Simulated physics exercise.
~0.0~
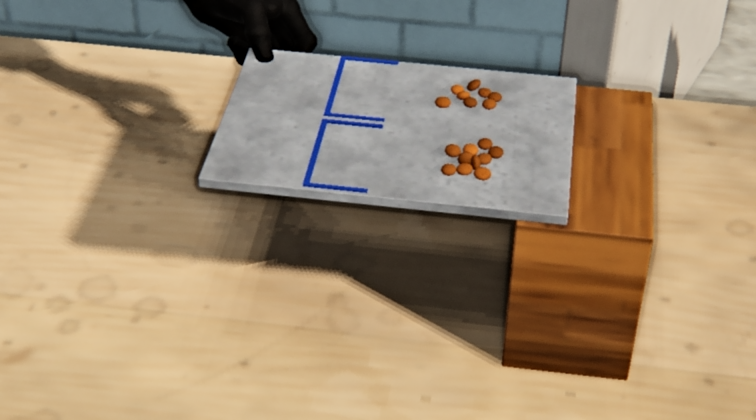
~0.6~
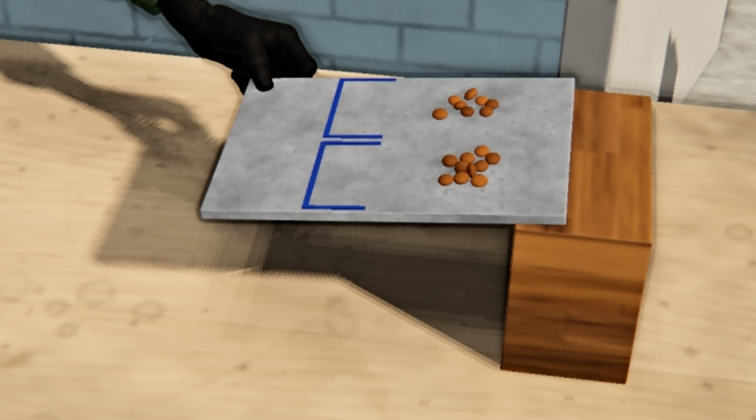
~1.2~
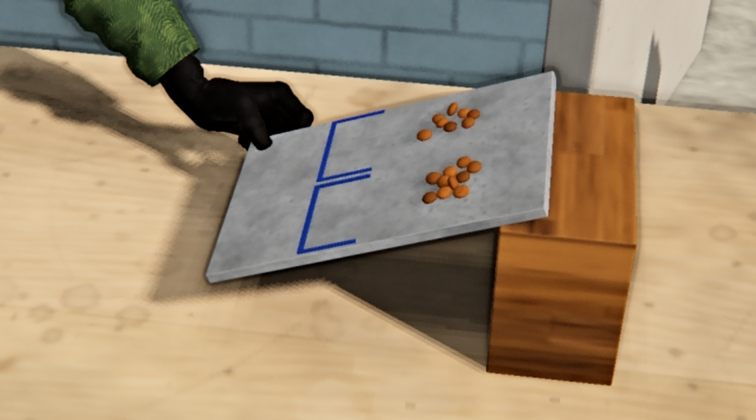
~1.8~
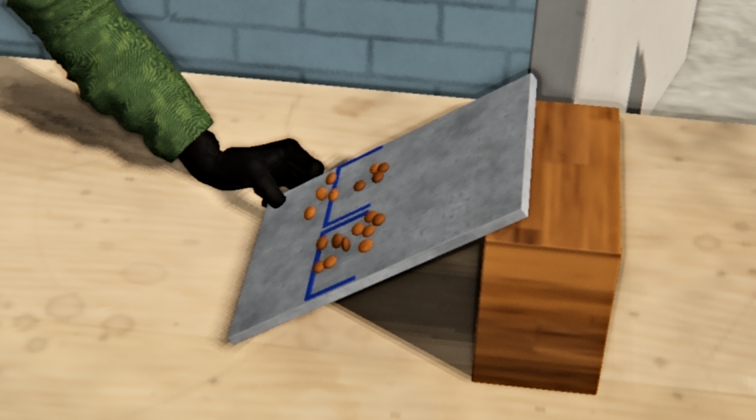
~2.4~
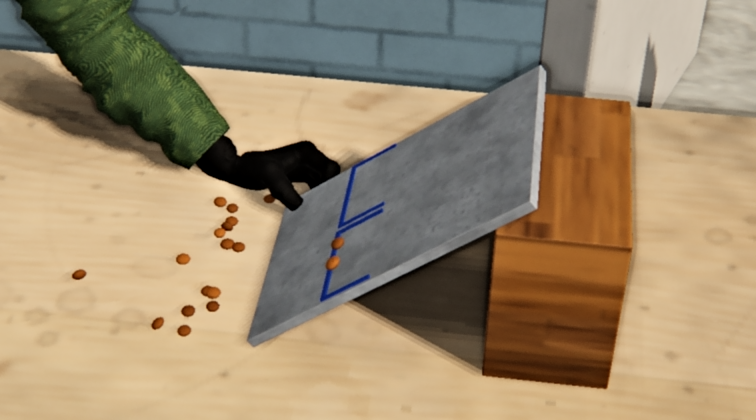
A grey board lies level above a pale wooden table, seen from above at a slight angle, its right end on a brown wooden block before a blue brick wall. Two blue bracket shapes mark its left half, and two small clusters of orange-brown pellets sit to their right. A black-gloved hand, later showing a green sleeve, lowers the board's left end. The pellets hold at first, then slide down into the brackets as the slope steepens. Most spill past onto the table at left, leaving two pellets at the nearer bracket.
